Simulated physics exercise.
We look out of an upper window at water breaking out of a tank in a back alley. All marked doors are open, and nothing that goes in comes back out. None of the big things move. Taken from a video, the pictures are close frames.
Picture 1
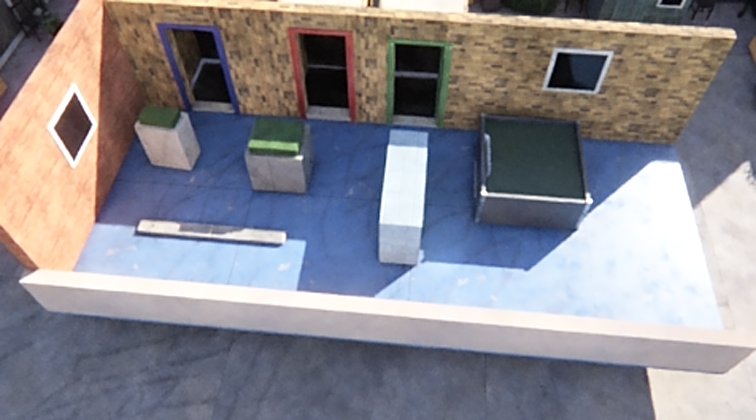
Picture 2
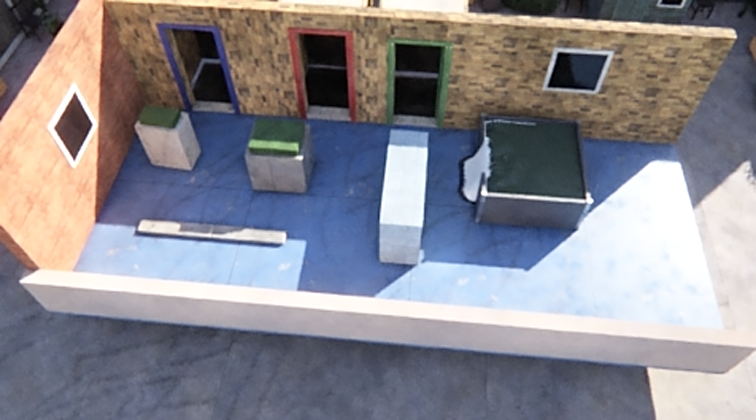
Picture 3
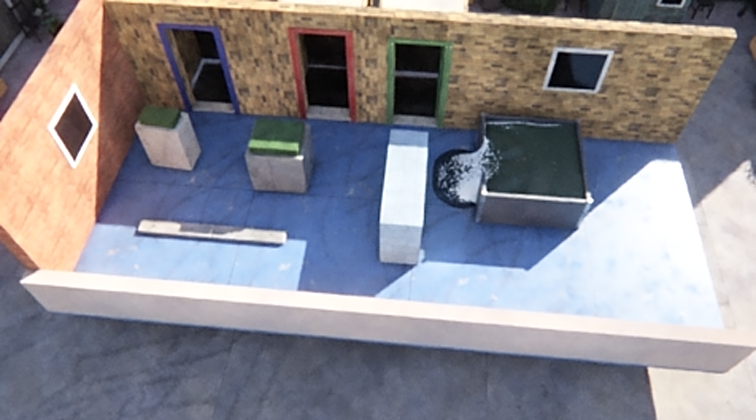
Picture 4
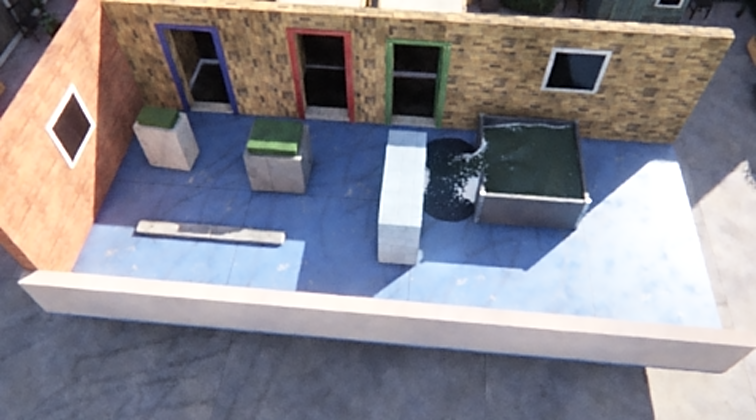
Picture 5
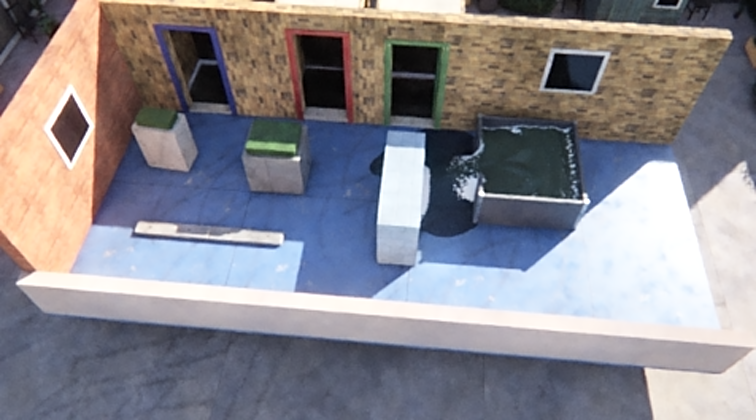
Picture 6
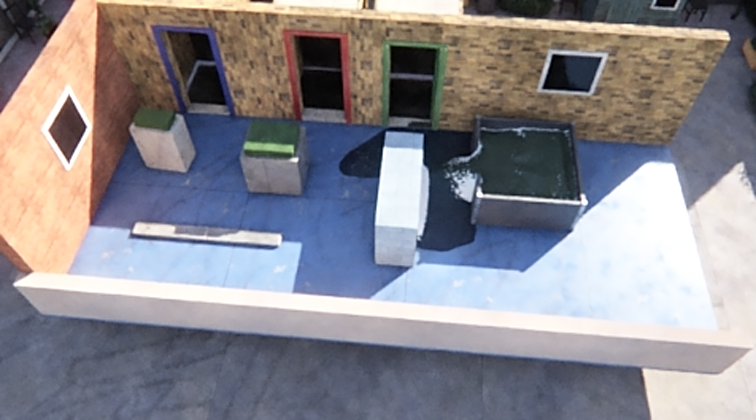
Dark water tank in a walled alley bursting open on its left side, water spreading left across blue ground around a pale block.
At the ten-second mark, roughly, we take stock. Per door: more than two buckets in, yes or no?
Green door yes, blue door yes, red door no.
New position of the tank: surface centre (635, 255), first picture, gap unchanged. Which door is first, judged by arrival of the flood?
The door in question is the green-painted one.
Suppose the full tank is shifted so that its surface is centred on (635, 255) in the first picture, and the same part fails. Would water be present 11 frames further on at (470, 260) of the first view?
Answer: Submerged.
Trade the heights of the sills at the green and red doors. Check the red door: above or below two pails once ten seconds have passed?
Briefly put, the red door rises above.
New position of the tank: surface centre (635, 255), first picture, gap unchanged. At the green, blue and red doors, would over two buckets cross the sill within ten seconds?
Then: The green one passes that mark, the blue one stays under, the red one takes less.
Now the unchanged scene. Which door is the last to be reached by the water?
Observed: The blue-painted one.
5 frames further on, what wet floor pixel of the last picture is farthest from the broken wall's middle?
The wet edge reaches furthest near (249, 137).
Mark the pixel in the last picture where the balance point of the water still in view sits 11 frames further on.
About (459, 190) in the last view.
A moment on, water covers 20 % of the floor; the green door under two buckets in, the blue door not reached, the red door wet at the sill, nothing in.
Next, water covers 30 % of the floor; the green door far over two buckets in, the blue door wet at the sill, nothing in, the red door under two buckets in.
Then, water covers 50 % of the floor; the green door far over two buckets in, the blue door wet at the sill, nothing in, the red door under two buckets in.
Later, water covers 75 % of the floor; the green door far over two buckets in, the blue door under two buckets in, the red door under two buckets in.
In the end, water covers 85 % of the floor; the green door far over two buckets in, the blue door over two buckets in, the red door under two buckets in.
